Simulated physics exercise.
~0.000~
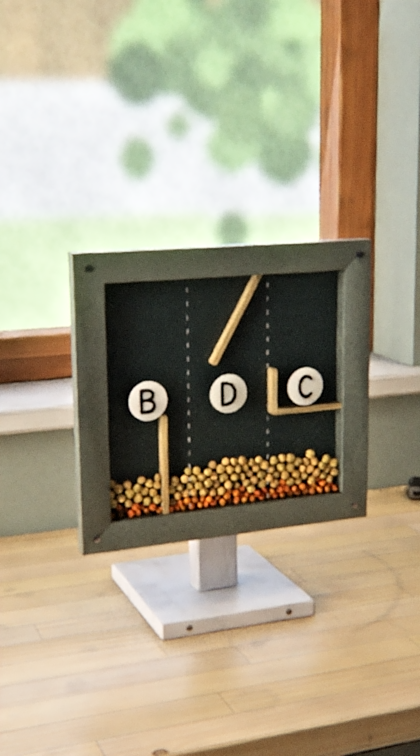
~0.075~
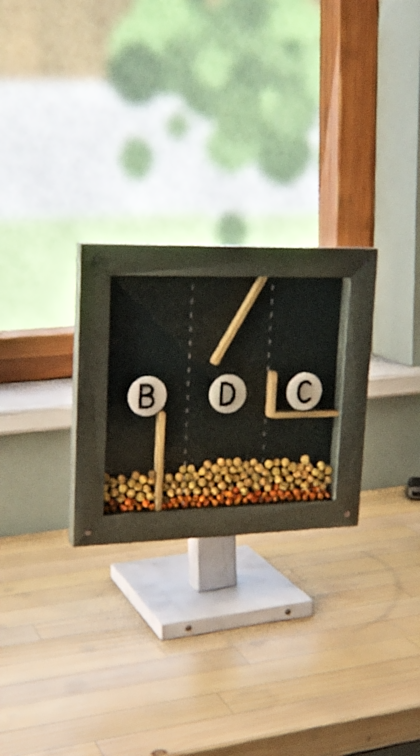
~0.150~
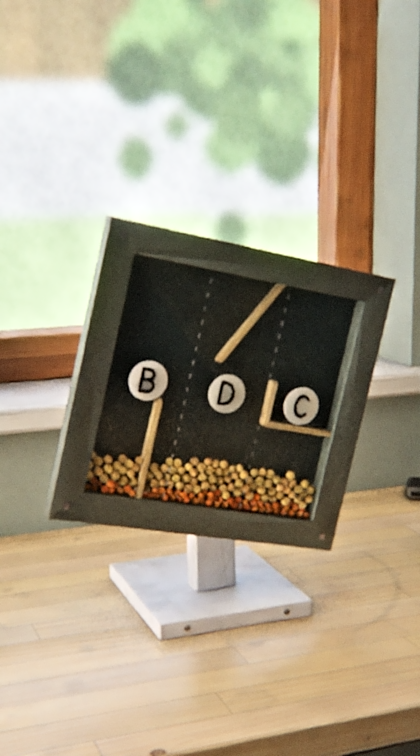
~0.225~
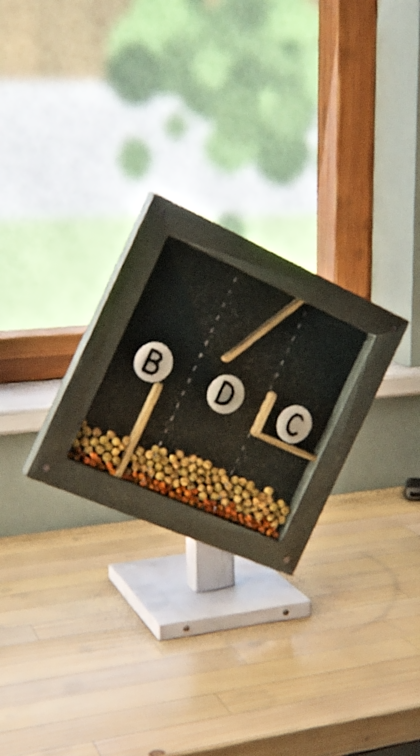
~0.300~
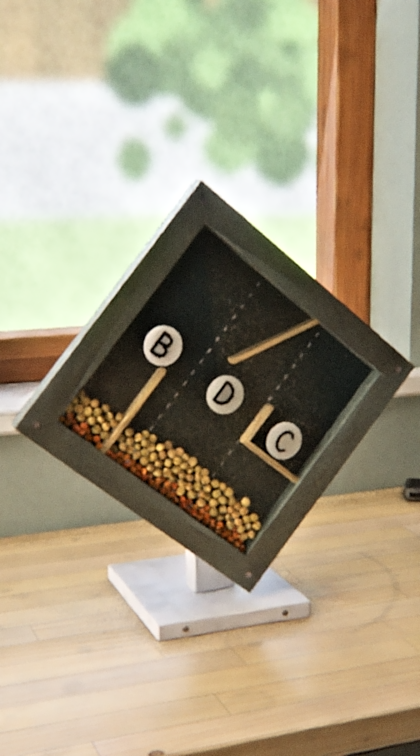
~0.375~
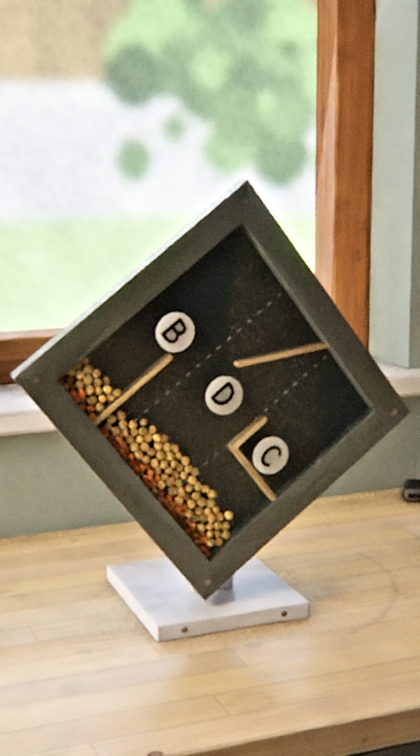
A framed box of pale and orange beads rotates clockwise on its stand above a table.
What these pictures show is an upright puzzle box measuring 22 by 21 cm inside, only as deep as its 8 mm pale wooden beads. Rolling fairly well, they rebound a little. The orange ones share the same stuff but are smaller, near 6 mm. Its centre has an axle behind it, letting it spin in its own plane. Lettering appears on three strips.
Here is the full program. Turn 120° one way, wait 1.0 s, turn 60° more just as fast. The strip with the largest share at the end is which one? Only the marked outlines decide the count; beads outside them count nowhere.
That is the one marked C.
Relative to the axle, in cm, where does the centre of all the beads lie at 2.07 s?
Offset: Approx. 6 cm left, 1 cm below.
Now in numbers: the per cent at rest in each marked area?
Strip B: 15; strip C: 55; strip D: 35.
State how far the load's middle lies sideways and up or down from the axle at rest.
About 3 cm left and 6 cm below.
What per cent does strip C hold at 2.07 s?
Roughly 80 per cent.
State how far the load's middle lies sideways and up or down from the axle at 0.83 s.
7 cm left, 1 cm below.
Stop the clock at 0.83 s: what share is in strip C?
Roughly 70 per cent of it.
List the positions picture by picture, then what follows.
Level; about 150 beads; beads centred (232, 486); top one (226, 462); B (148, 401), C (305, 386), D (229, 394), in the first frame.
Turned 3° clockwise; beads centred (225, 487); top one (221, 462), in the second frame.
Turned 14° clockwise; beads centred (208, 487); top one (92, 455); wall ends (219, 359), (273, 383), (158, 400), in the third frame.
Turned 27° clockwise; beads centred (187, 484); top one (82, 424), in the fourth frame.
Turned 40° clockwise; beads centred (168, 476); top one (80, 393), in the fifth frame.
Turned 53° clockwise; beads centred (154, 466); top one (85, 360); B (175, 332), C (271, 455), D (224, 396), in the sixth frame.
After 0.83 s, it stands 120° clockwise; the beads' middle is 7 cm left of and 1 cm below the centre; B 15 %, C 70 %, D 15 %.
After 2.07 s, it stands 150° clockwise; the beads' middle is 6 cm left of and 1 cm below the centre; C 80 %, D 20 %.
After 2.32 s, it stands 180° clockwise; the beads' middle is 5 cm left of and level with the centre; C 55 %, D 45 %.
Settled by 3.7 s, it stands 180° clockwise; B 15 %, C 55 %, D 35 %.
